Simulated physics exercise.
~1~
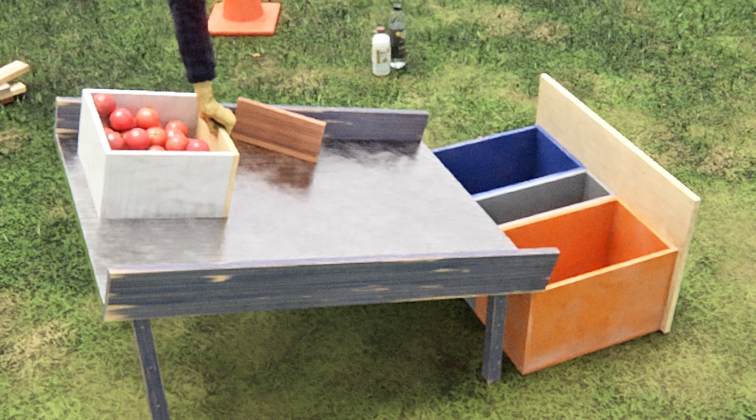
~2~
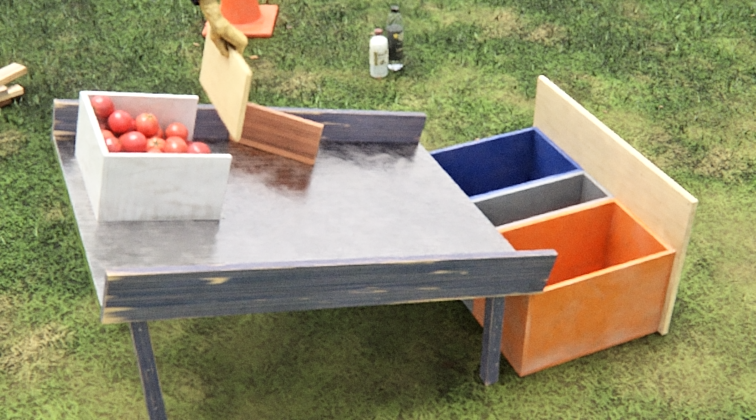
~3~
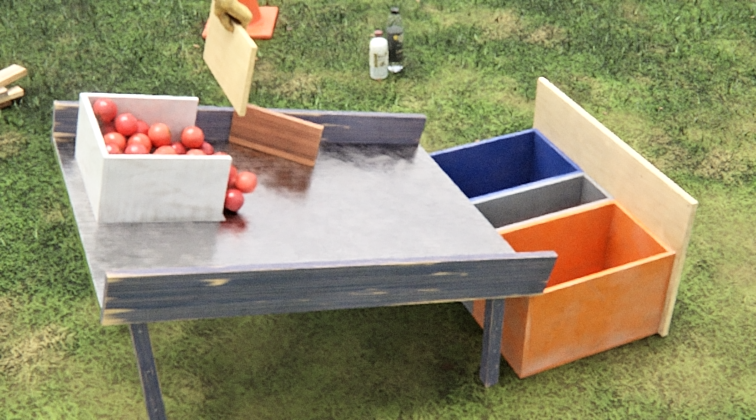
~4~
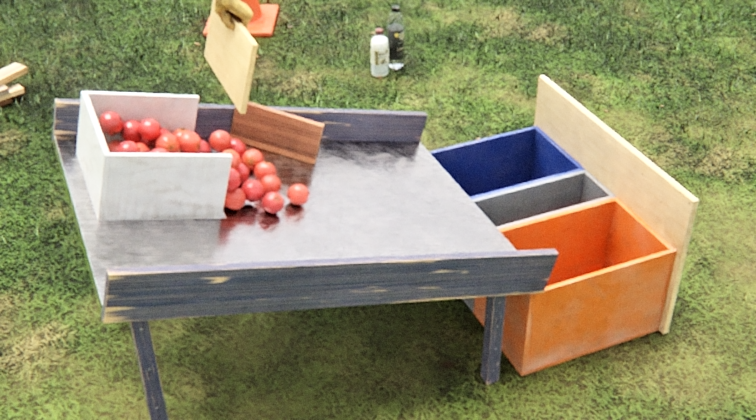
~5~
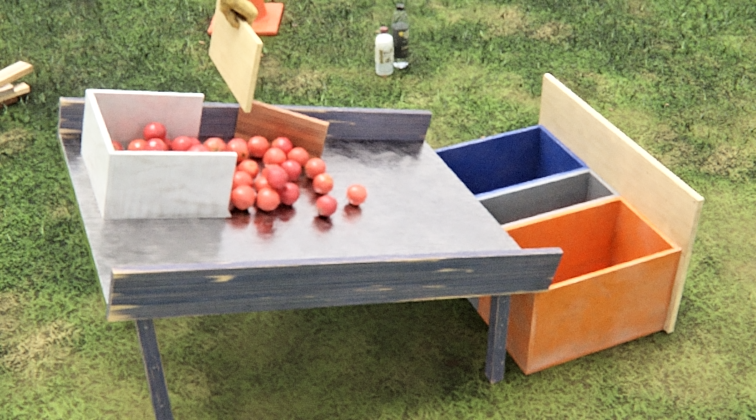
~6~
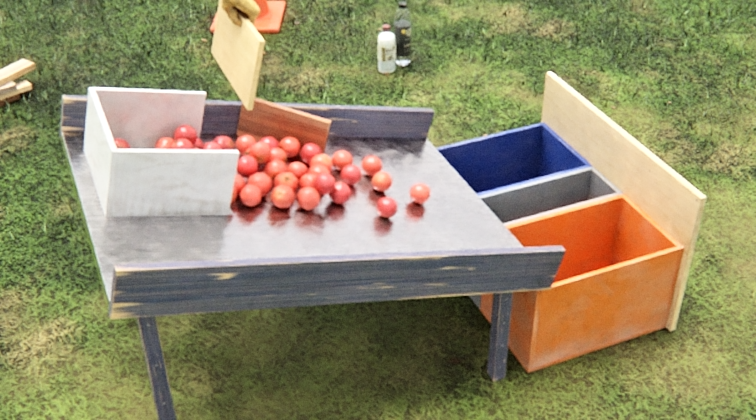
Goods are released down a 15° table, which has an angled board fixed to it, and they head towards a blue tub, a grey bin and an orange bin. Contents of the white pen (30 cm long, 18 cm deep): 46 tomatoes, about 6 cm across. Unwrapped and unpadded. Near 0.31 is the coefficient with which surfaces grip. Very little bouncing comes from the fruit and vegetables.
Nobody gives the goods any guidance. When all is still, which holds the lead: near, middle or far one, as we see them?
The winner is the medial one.
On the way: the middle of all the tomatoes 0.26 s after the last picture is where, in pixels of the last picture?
Near pixel (315, 178).
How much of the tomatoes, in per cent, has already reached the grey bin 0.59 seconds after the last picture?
Estimated fraction: Some 20 percent.
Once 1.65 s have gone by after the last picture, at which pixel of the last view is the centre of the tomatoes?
Somewhere about (568, 260) in pixels.
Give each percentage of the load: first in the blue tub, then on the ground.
Approx. 10 % / 0 %.
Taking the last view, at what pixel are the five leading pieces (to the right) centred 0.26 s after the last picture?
Centre: About (496, 194) px.
Then, 0.26 s after the last picture, 5 still in the white pen, 1 in the grey bin, 37 on the slope and 3 in the air.
Then, 0.59 s after the last picture, 2 in the blue tub, 9 in the grey bin, 1 in the orange bin, 29 on the slope and 5 in the air.
Then, 1.06 s after the last picture, 2 in the blue tub, 18 in the grey bin, 10 in the orange bin, 7 on the slope and 9 in the air.
Final count (1.65 s after the last picture), 4 in the blue tub, 28 in the grey bin and 14 in the orange bin.
